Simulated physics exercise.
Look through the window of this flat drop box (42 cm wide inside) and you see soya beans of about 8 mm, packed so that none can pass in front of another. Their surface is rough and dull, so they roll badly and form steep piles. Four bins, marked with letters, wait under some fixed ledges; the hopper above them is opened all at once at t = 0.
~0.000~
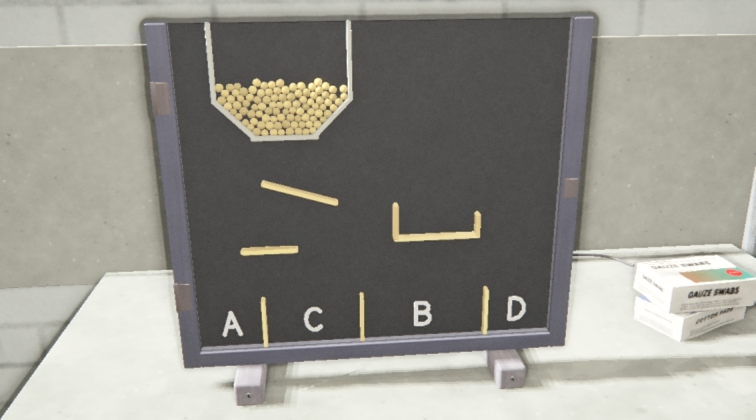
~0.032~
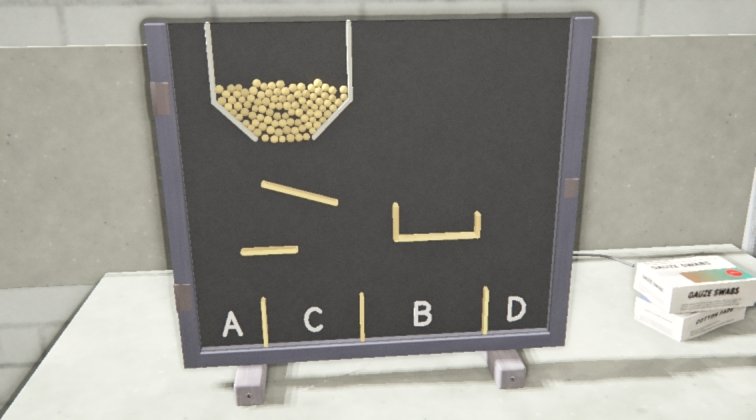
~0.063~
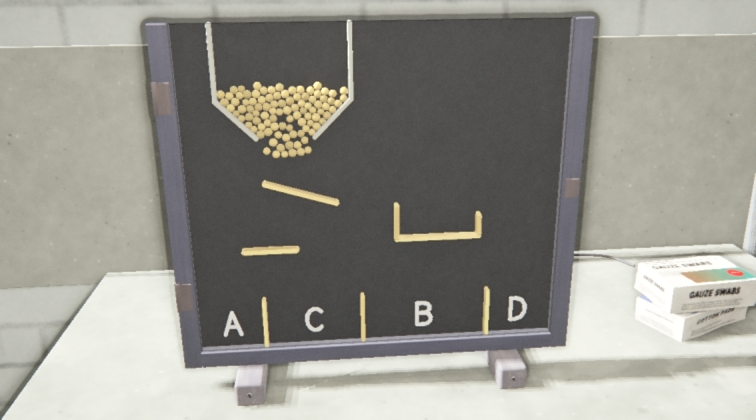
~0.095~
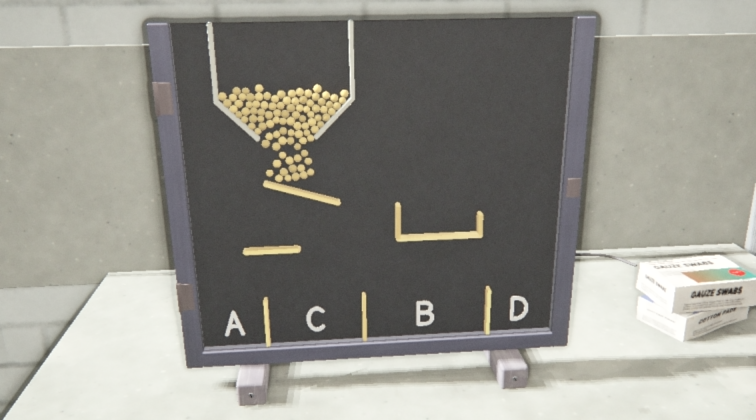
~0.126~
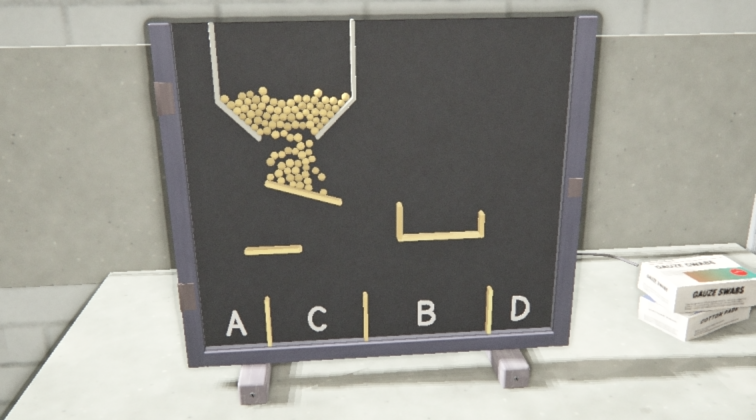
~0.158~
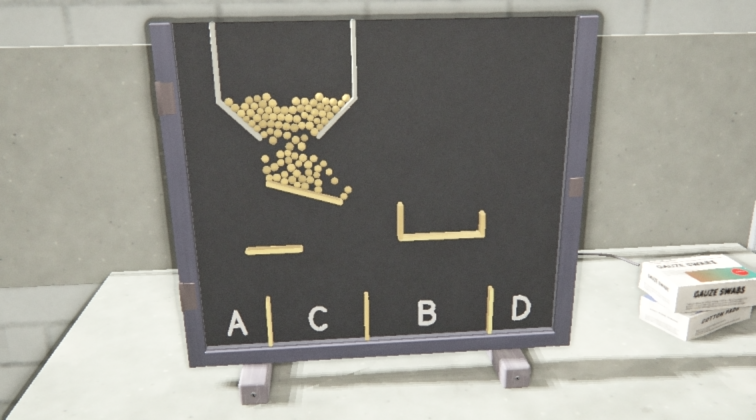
Pale round beans dropping from an opened hopper onto a sloping ledge, piling up and rolling down it to the right.
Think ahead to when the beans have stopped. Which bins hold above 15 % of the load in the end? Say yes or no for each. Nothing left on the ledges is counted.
Here goes: Bin A true; bin B true; bin C false; bin D false.
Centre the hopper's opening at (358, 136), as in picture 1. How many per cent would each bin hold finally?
Bin A: 0; bin B: 65; bin C: 35; bin D: 0.
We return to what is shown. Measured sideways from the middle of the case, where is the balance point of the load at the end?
About 2 cm left.
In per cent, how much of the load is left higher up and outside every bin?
Estimate: Around 0 per cent.
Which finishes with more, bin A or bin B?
That would be bin B.
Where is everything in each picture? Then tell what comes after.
The first frame shows gate shut, about 100 beans in the hopper; its mouth (255, 139) to (314, 137); A (232, 324), B (423, 313), C (314, 319), D (517, 308).
In the second frame, 4 out; leading bean (282, 139).
In the third frame, 11 out; leading bean (285, 154).
In the fourth frame, 22 out; leading bean (288, 178).
In the fifth frame, 32 out; leading bean (324, 192).
In the sixth frame, 38 out; leading bean (344, 196); ledges cup (400, 205) to (482, 214), slope (268, 183) to (340, 202), level (248, 251) to (301, 249).
After 0.34 s 90 % have left the hopper; down in the bins, B 5 %.
After 0.55 s 100 % have left the hopper; down in the bins, A 15 %, B 25 %.
All still by 1.8 s, A 25 %, B 70 %, C 5 %, D 0 %.
